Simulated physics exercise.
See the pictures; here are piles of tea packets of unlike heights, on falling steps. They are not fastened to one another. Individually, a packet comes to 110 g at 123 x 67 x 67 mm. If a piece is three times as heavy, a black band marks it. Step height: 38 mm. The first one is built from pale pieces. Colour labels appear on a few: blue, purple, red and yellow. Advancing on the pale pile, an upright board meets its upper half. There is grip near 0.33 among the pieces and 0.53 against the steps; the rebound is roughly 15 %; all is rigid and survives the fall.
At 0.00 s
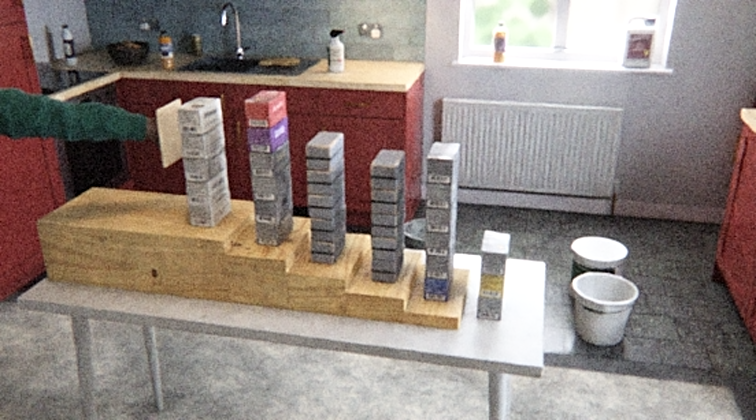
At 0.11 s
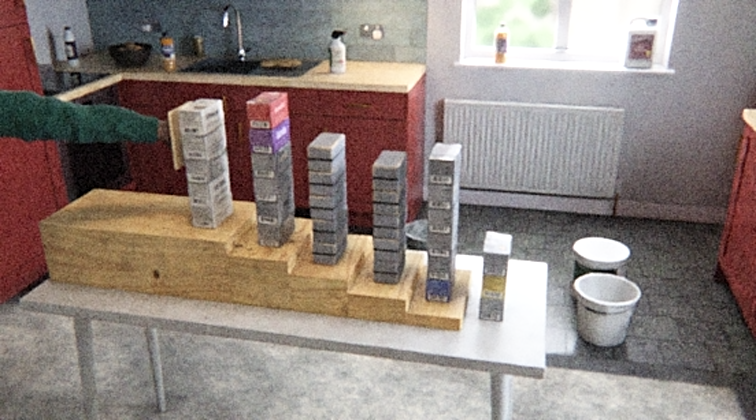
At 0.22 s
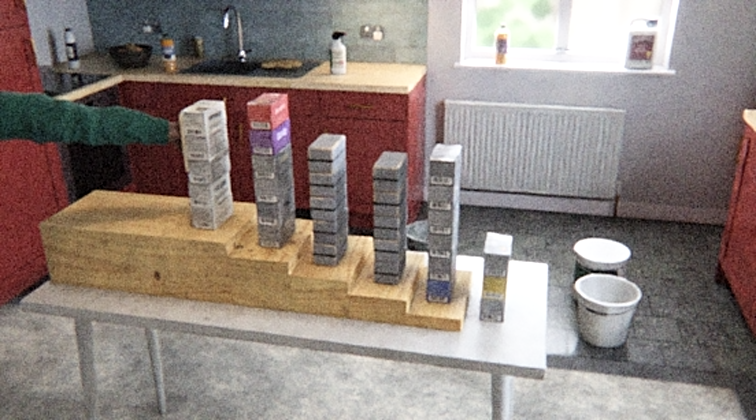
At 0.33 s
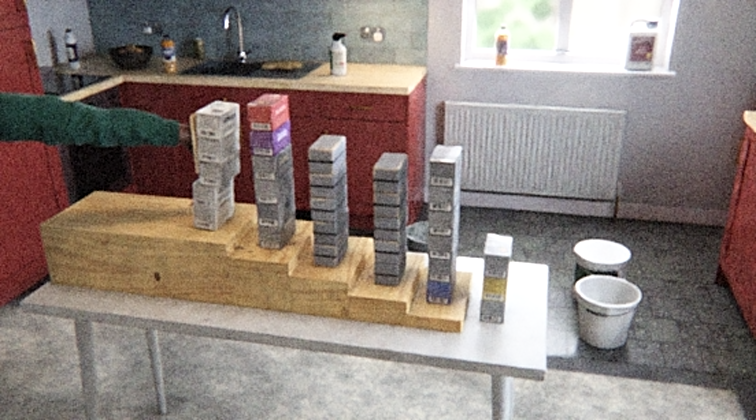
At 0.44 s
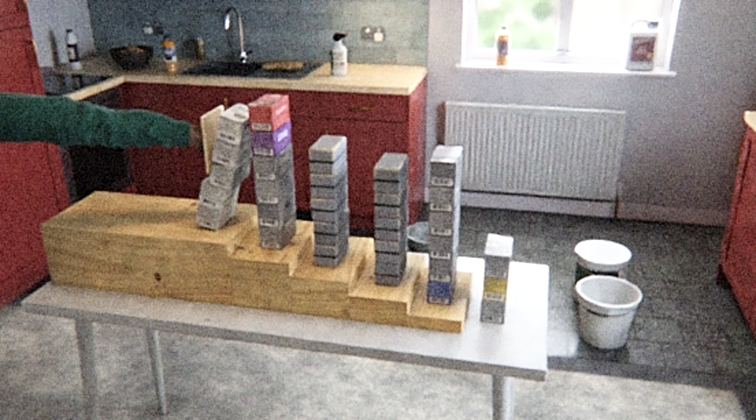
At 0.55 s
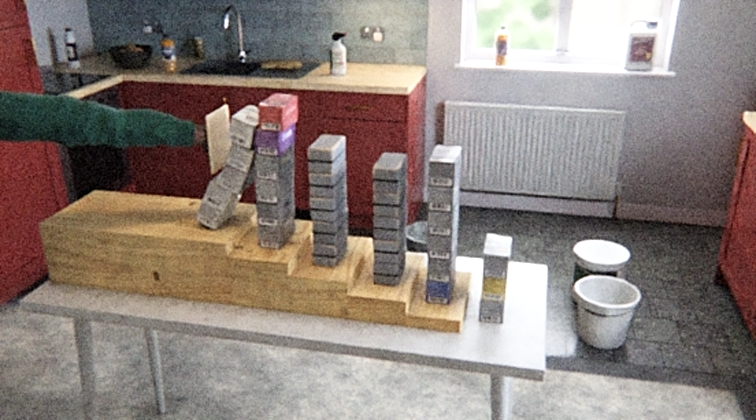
A green-sleeved arm moved a pale board rightward into the upper part of the leftmost stack on a stepped wooden block, and the pale packets leaned over, nudging the red and purple ones beside them.
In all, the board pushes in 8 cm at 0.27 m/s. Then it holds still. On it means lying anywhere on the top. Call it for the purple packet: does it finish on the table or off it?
It finishes on the table.
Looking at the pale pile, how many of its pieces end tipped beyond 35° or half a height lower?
Tally of pale pieces: 5.
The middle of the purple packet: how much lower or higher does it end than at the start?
It finishes some 21 cm lower than at the start.
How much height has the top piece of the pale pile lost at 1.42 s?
18 cm.
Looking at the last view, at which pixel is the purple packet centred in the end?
At roughly (388, 219).
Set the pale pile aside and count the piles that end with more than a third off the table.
Summing them, I get 2 in all.
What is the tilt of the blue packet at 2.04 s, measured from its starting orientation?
Some 0 degrees.
After 1.42 s, 5 of the pale pile down; none of the 25 other packets off the table, 13 disturbed; purple packet 59° from how it stood, 10 cm lower; red packet upside down.
After 2.04 s, 5 of the pale pile down; none of the 25 other packets off the table, 21 disturbed; purple packet 21 cm lower; yellow packet on its side.
In the end (2.7 s), 5 of the pale pile down; 7 of the 25 other packets off the table; purple packet 21 cm lower; yellow packet upside down; red packet upside down. From the last view, middles, purple packet near (387, 219).
